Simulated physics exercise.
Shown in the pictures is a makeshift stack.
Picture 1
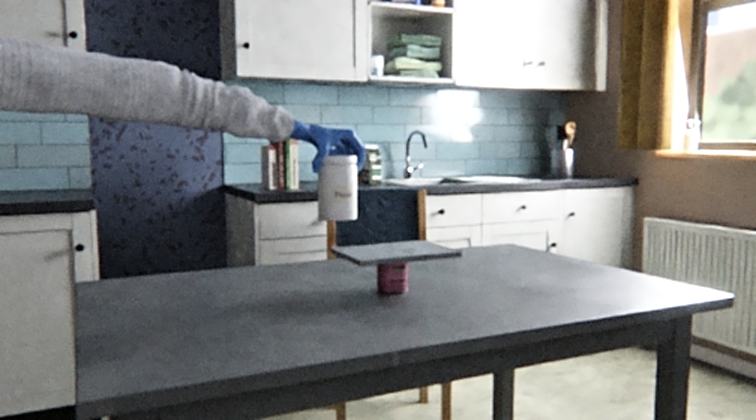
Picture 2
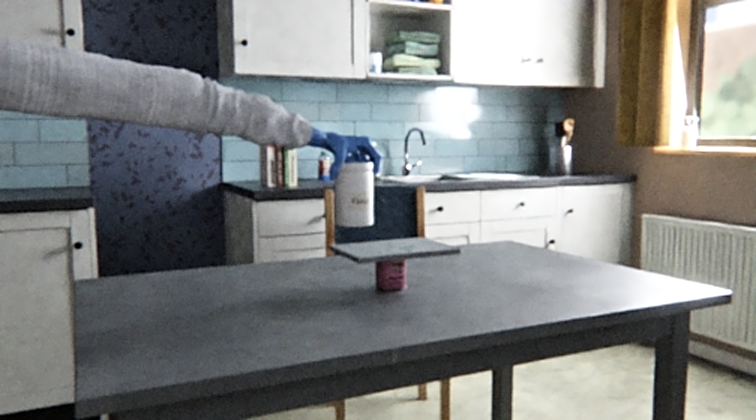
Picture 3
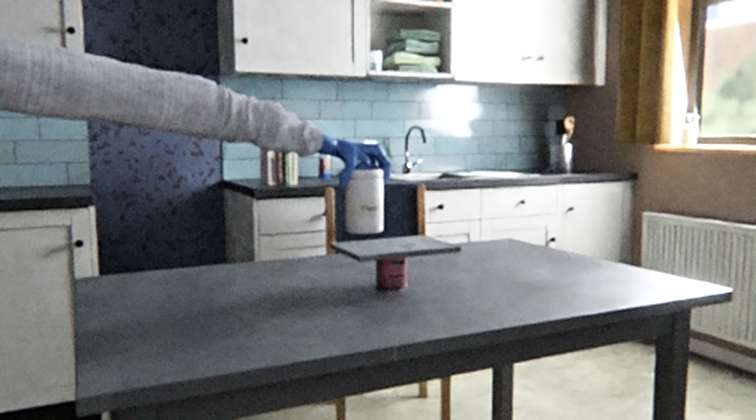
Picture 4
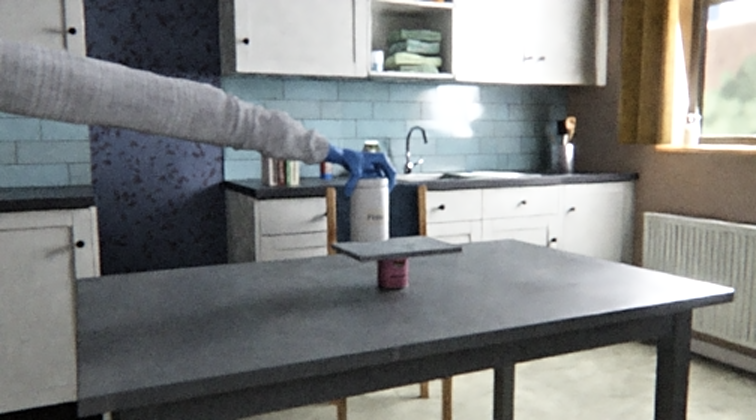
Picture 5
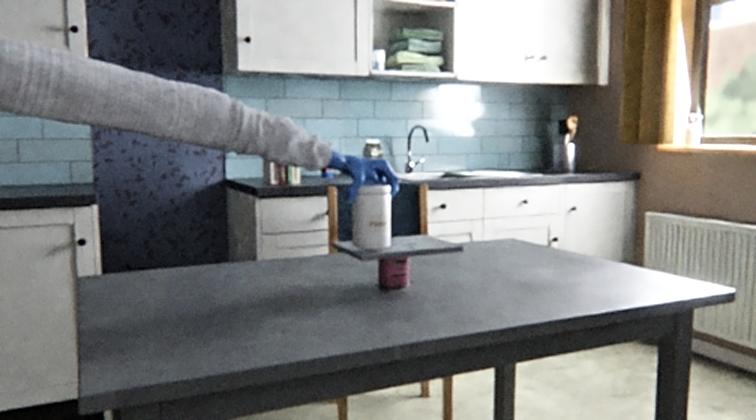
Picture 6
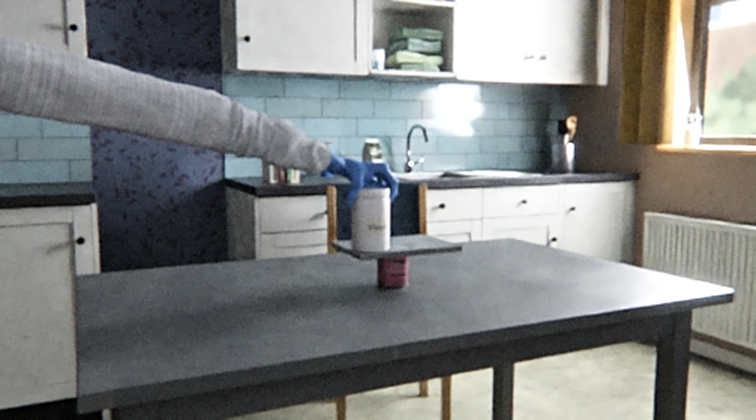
An arm in a grey sleeve and blue glove reaches in from the left of a kitchen, seen from across a large dark table, holding a white jar. A thin grey lid rests on a small reddish can on the table, with white cabinets, blue tiles and a radiator beyond. The hand moves the jar slightly right and lowers it onto the lid's left part, keeping hold, while the camera stays nearly still.
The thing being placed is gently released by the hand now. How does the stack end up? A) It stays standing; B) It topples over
B.
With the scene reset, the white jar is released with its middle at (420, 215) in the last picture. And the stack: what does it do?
Result: The stack tips over.
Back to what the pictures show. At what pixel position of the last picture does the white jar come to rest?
Somewhere around (317, 290) in the last picture.
Then, 0.40 s later than the last frame, white jar now fallen; grey lid tilted by 50°.
Then, 0.60 s later than the last frame, grey lid tilted by 32°.
When it is over, fallen, white jar; moved from the start, grey lid; pink tin as before. End places, in pixels of the last picture, white jar near (317, 290). The stack comes apart.
